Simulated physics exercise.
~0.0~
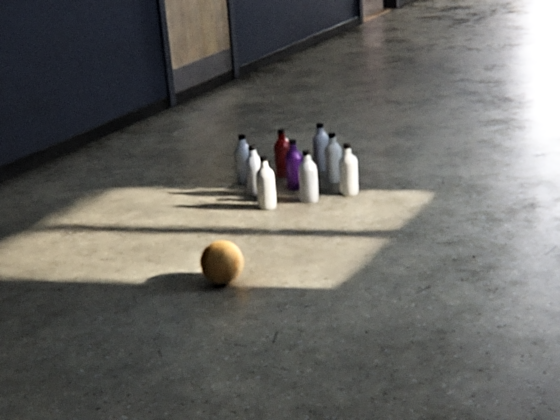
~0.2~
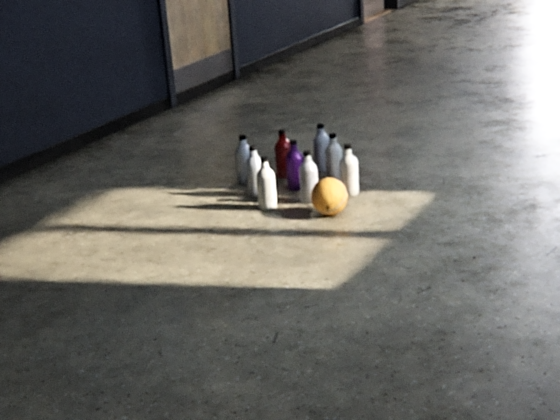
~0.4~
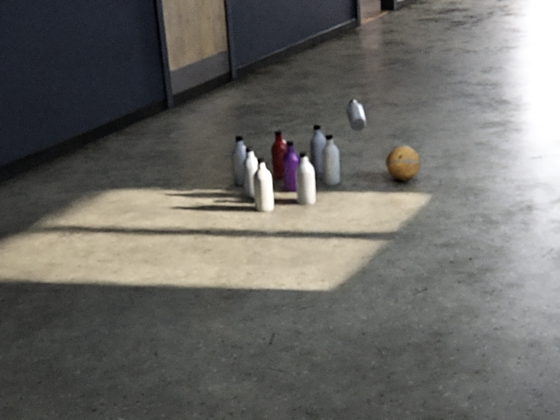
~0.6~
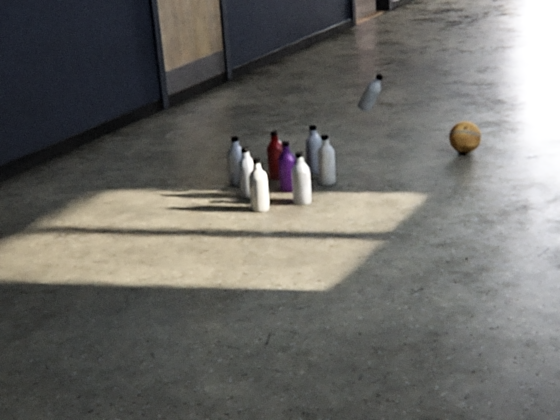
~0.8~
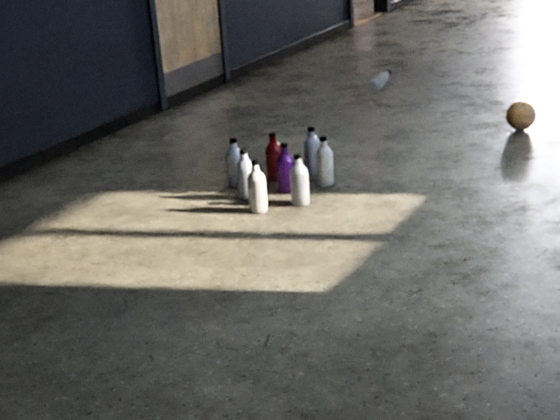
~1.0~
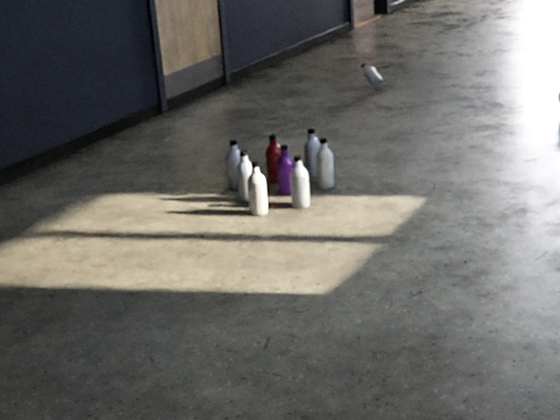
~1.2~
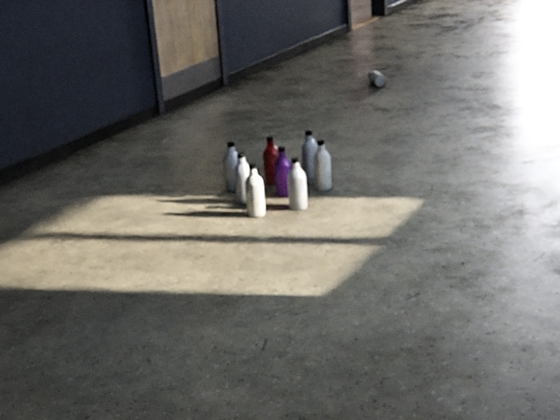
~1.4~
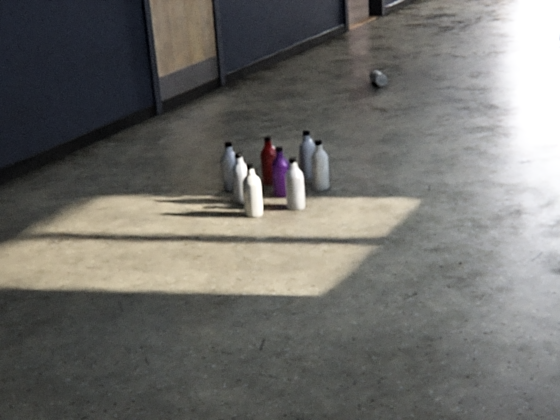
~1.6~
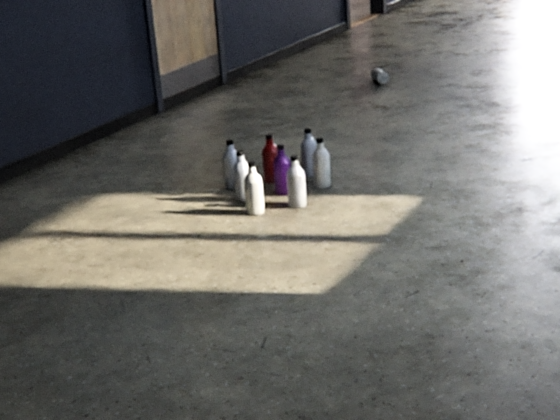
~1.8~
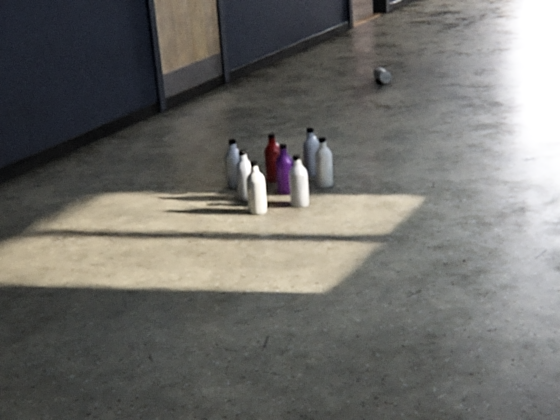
A wooden ball rolls along a hallway floor toward a cluster of capped bottles, strikes the one at the right edge and rolls on out of view to the right. The struck bottle flies up and back, landing on its side farther down the hall, while the others, including the red and purple ones, stay standing.
